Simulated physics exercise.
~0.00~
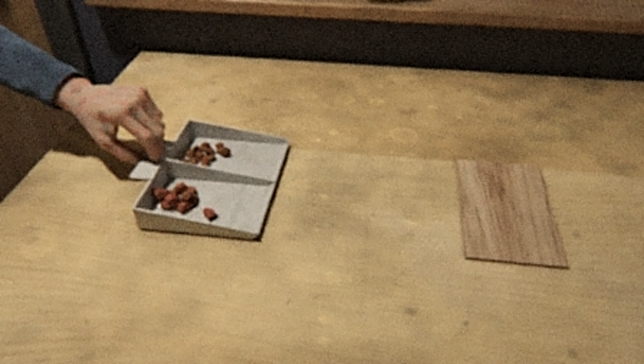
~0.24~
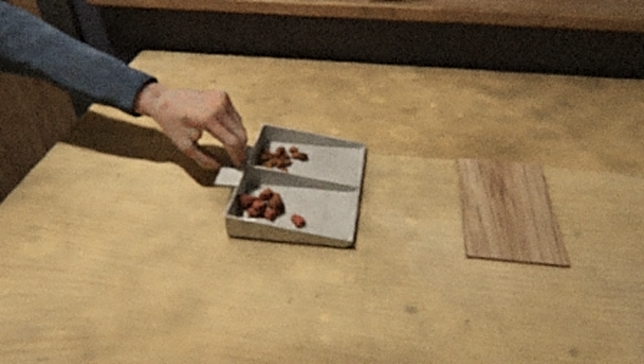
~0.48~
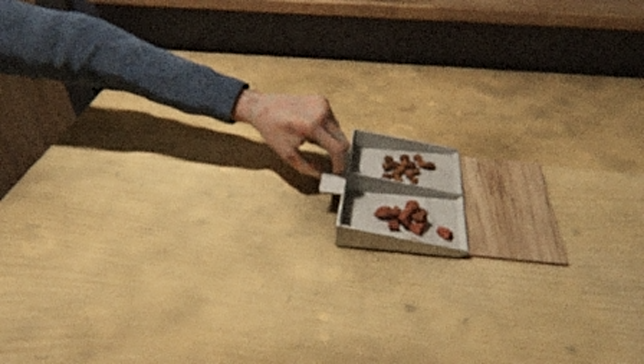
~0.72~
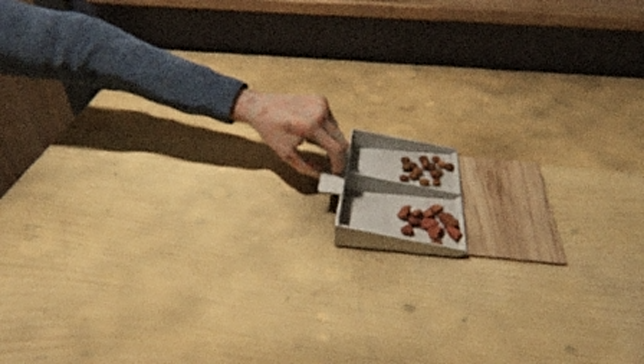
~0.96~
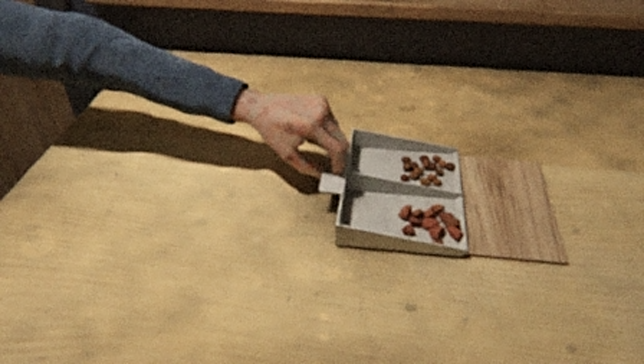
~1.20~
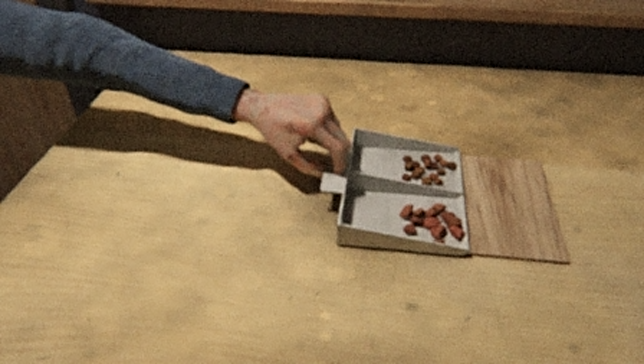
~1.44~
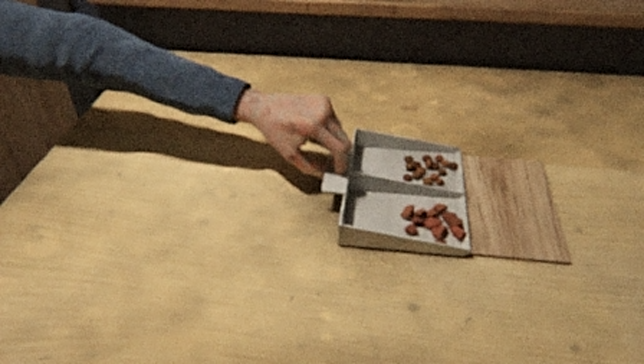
A hand slid a divided tray holding two small piles of reddish-brown pieces rightward across a wooden table until it met a flat board, and the pieces slid toward the front rim, then settled with both piles still inside the tray.
